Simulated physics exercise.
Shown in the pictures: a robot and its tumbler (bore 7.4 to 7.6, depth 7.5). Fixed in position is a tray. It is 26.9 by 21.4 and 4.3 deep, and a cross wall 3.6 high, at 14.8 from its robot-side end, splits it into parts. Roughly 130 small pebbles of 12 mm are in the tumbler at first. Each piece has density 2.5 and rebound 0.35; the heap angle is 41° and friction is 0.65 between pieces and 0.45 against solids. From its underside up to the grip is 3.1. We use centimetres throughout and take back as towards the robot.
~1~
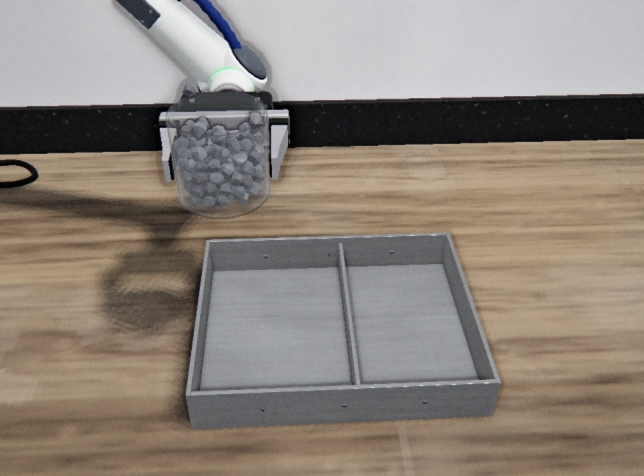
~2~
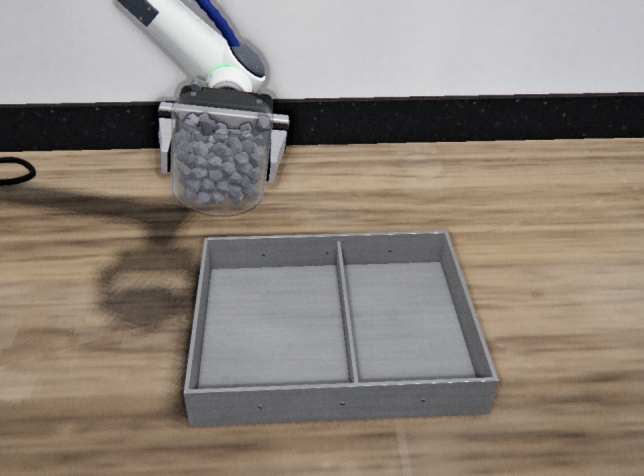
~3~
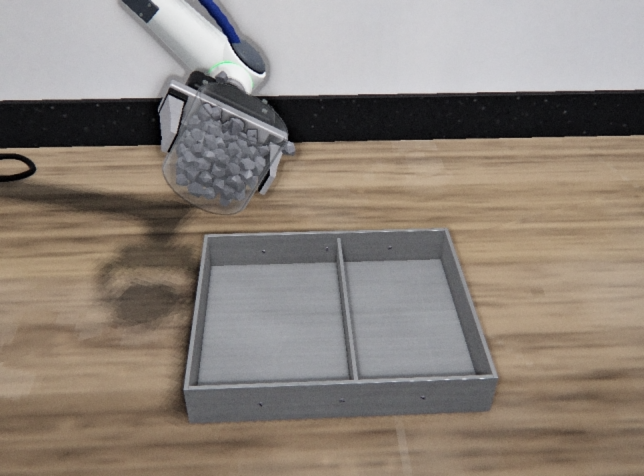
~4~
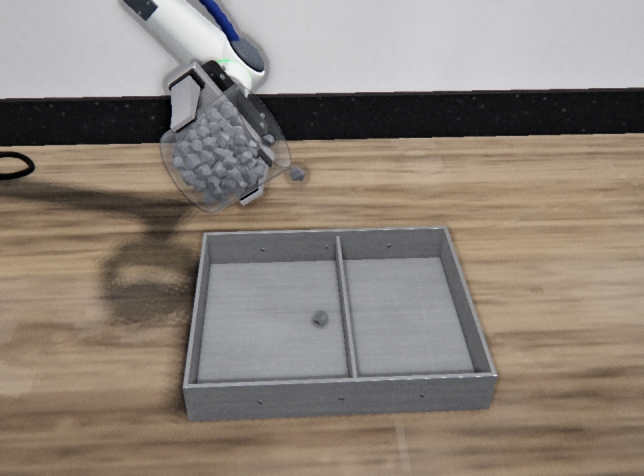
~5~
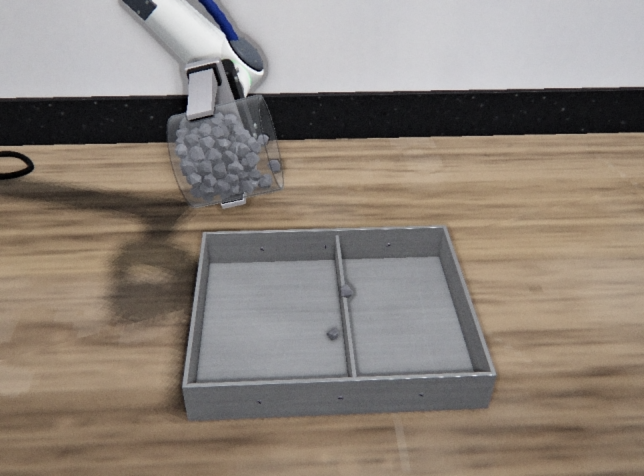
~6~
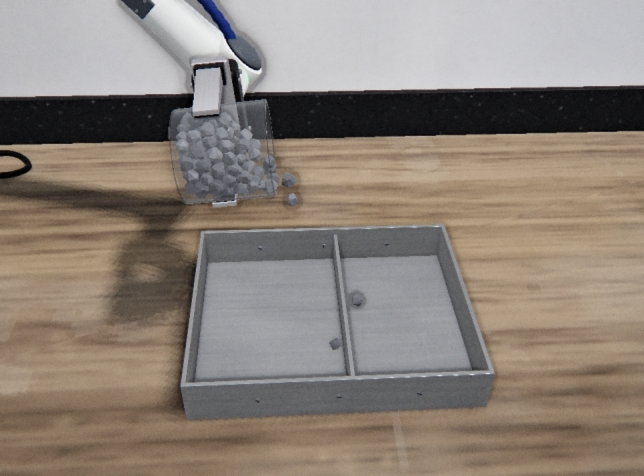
Above a grey divided tray on a wooden surface, a robot arm holds a clear tumbler of grey pebbles and tilts it steadily to the right until it lies nearly sideways, as a few pebbles drop out toward the tray.
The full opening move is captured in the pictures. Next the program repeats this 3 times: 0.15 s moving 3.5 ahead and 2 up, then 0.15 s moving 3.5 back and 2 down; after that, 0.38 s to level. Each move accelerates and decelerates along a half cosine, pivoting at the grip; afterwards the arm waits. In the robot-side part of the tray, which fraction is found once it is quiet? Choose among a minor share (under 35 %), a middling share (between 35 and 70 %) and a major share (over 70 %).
A middling share.
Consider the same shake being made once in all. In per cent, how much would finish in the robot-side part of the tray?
I'd expect something close to 25 per cent.
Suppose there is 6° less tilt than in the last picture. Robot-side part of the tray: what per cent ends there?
Roughly 40 percent.
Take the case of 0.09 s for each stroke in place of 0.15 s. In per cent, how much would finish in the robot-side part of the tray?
Roughly 10 in a hundred.
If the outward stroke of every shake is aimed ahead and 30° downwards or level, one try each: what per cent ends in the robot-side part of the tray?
First try some 25 %, second try some 40 %.
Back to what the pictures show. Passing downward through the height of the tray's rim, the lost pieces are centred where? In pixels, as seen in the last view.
Close to pixel (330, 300).
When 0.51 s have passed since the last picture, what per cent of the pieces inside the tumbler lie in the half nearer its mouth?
Close to 75 in a hundred.
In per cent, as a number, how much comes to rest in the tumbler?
About 25 percent.
Then, 0.51 s on, tilted 85° forward, highest piece 22 above the table; 79 in the tumbler, 28 in the robot-side part, 18 in the far-side part, 5 in flight or on a rim.
Then, 1.02 s on, tilted 65° forward, highest piece 21 above the table; 61 in the robot-side part, 35 in the tumbler, 33 in the far-side part, 1 in flight or on a rim.
Then, 1.48 s on, level, highest piece 22 above the table; 62 in the robot-side part, 35 in the tumbler, 33 in the far-side part.
Then, 2.53 s on, level, highest piece 22 above the table; 62 in the robot-side part, 35 in the tumbler, 33 in the far-side part.
In the end, 62 in the robot-side part, 35 in the tumbler, 33 in the far-side part. That is 48 % in the robot-side part of the tray.
